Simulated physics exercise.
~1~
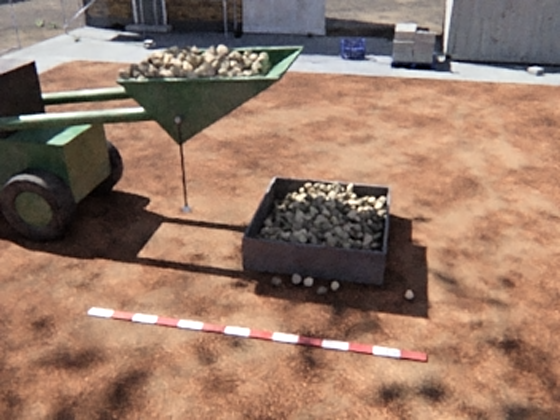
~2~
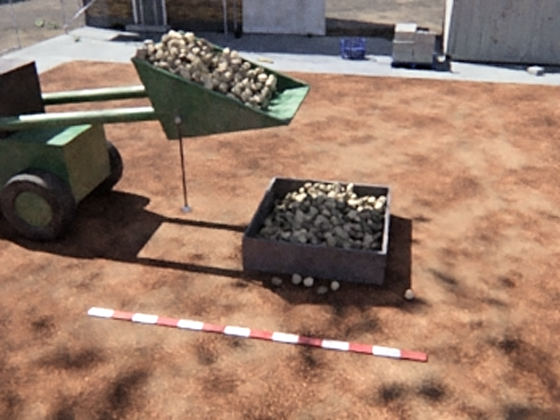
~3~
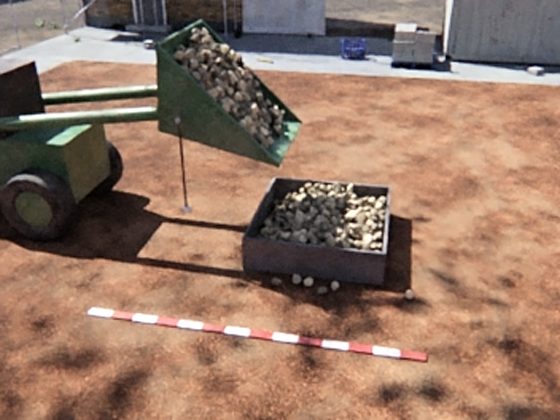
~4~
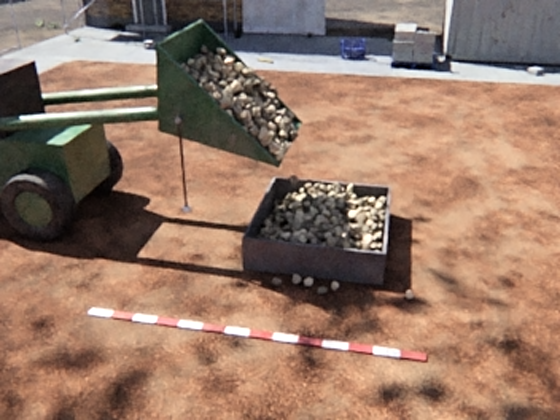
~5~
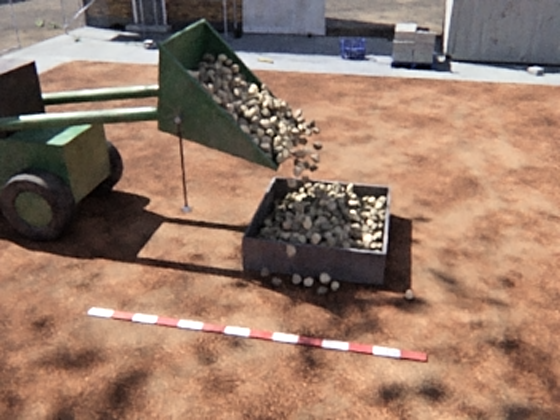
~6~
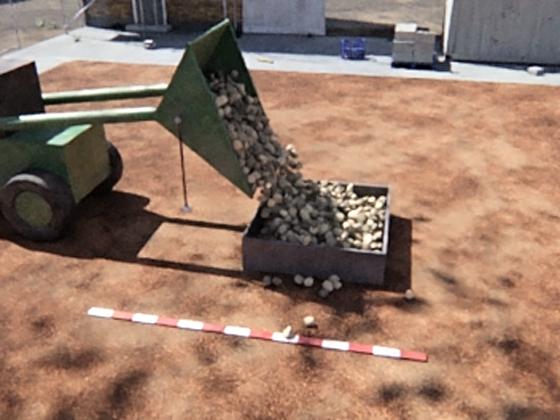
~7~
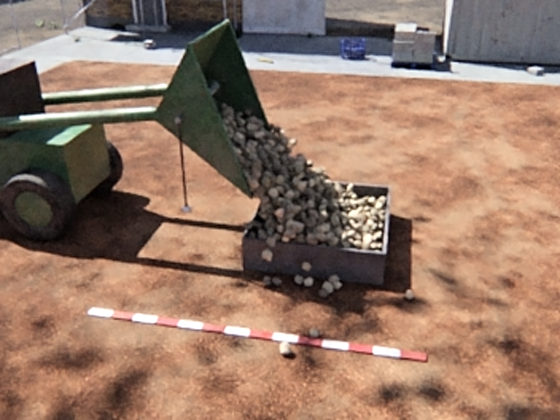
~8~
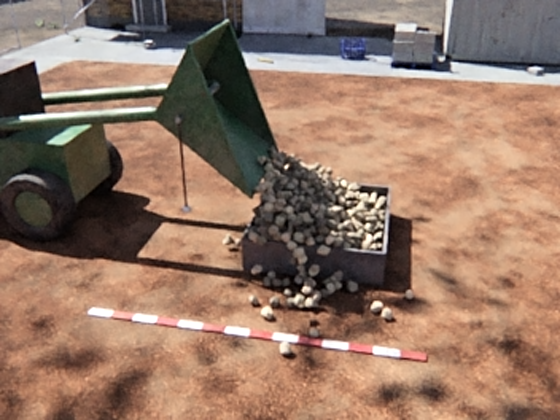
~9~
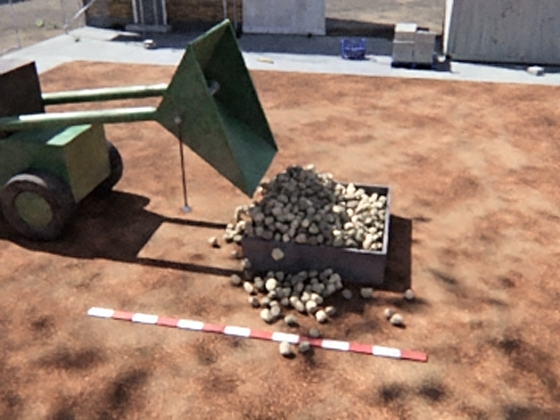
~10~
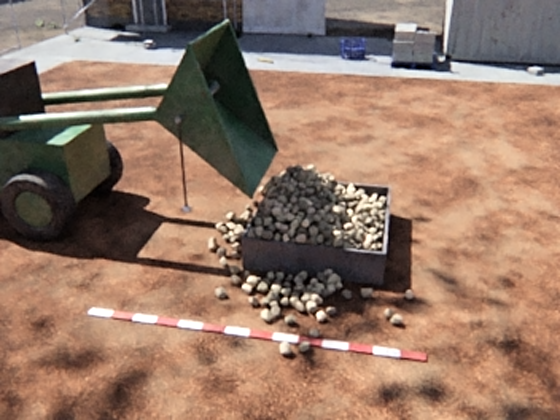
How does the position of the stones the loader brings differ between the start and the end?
At the start they sit up in the raised green bucket, above and to the left of the bin. By the end they are lower and further right, mostly heaped in the dark bin, with some scattered on the ground in front and at its left.
